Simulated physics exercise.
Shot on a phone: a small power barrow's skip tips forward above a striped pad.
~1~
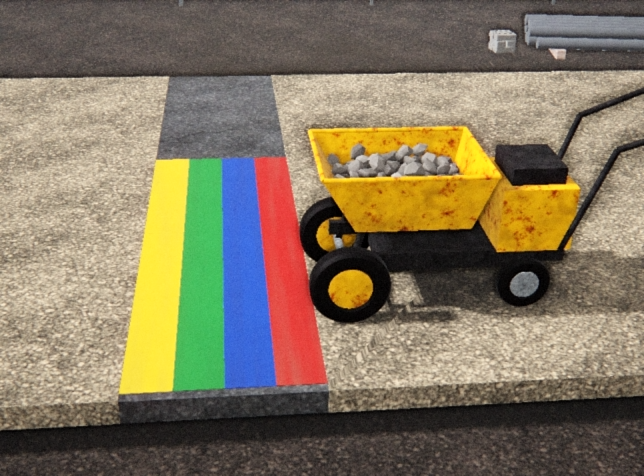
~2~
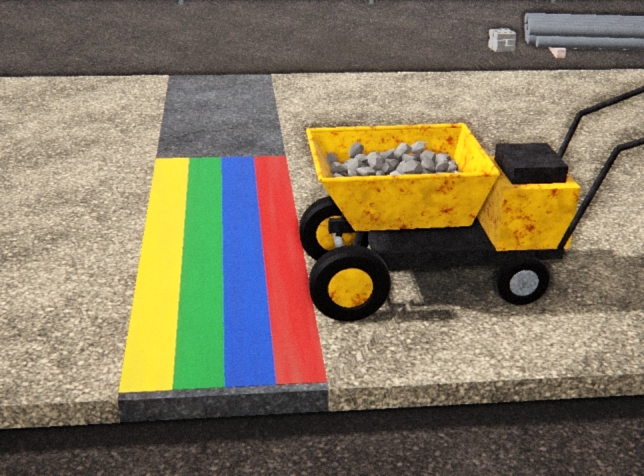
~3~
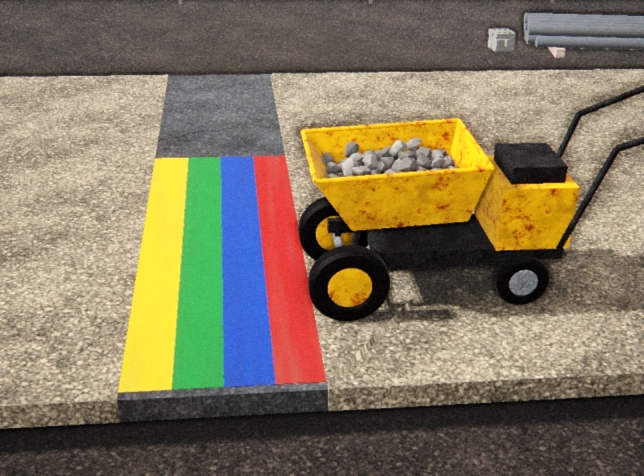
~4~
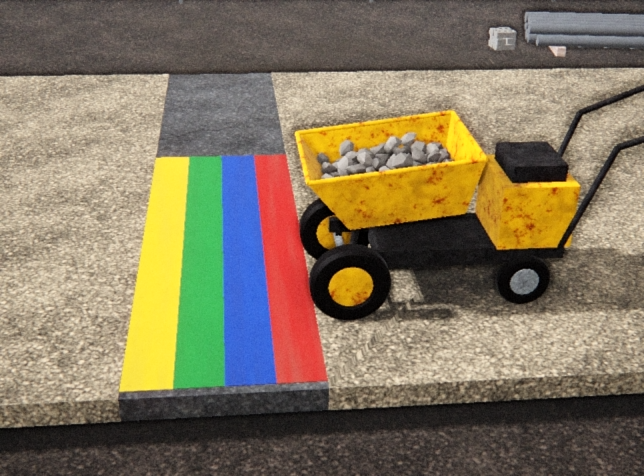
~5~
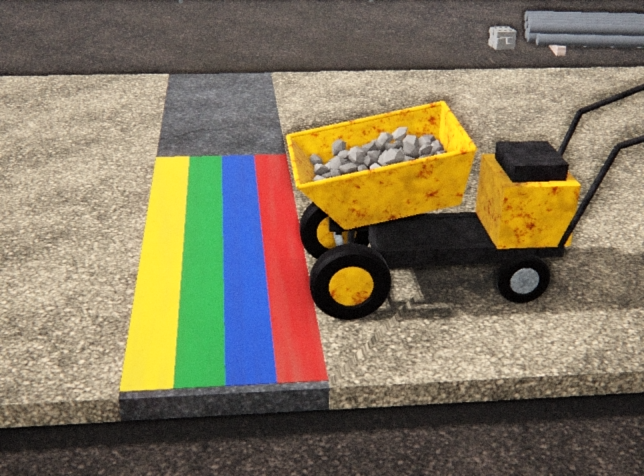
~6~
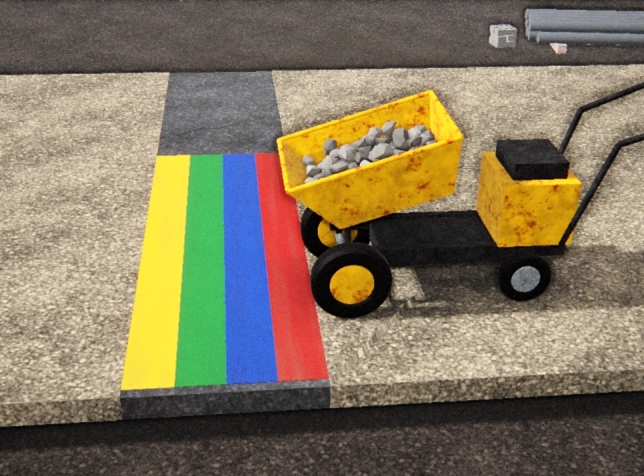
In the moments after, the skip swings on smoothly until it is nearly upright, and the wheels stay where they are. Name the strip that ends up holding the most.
Green.
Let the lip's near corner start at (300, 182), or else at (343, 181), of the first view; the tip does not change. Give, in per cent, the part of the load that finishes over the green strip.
Roughly 40 percent the first time, roughly 40 percent the second.
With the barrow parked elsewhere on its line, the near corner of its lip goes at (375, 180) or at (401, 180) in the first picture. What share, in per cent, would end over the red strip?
10 and 40 in a hundred, in that order.
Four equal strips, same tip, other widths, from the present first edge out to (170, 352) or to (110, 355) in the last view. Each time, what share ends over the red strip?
Shares in order: Close to 0 %; close to 0 %.
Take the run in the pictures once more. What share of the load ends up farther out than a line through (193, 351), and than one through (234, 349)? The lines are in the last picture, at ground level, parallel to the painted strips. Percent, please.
The first gives 50 %, the second 90 %.
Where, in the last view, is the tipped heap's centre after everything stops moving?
Around (190, 285), give or take.
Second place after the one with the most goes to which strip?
Rank 2: The yellow one.
Just after the last frame, skip tipped steeply; every one in the skip.
A moment on, skip tipped right over; the larger part in the skip; about a tenth over the green strip; just a few over the yellow strip.
Further on, skip tipped right over; roughly a quarter in the skip; just a few over the blue strip; roughly a third over the green strip; roughly a quarter over the yellow strip; about a tenth off the paint.
When it is over, skip tipped right over; about a tenth in the skip; not one over the red strip; about a tenth over the blue strip; roughly half over the green strip; roughly a quarter over the yellow strip; about a tenth off the paint.
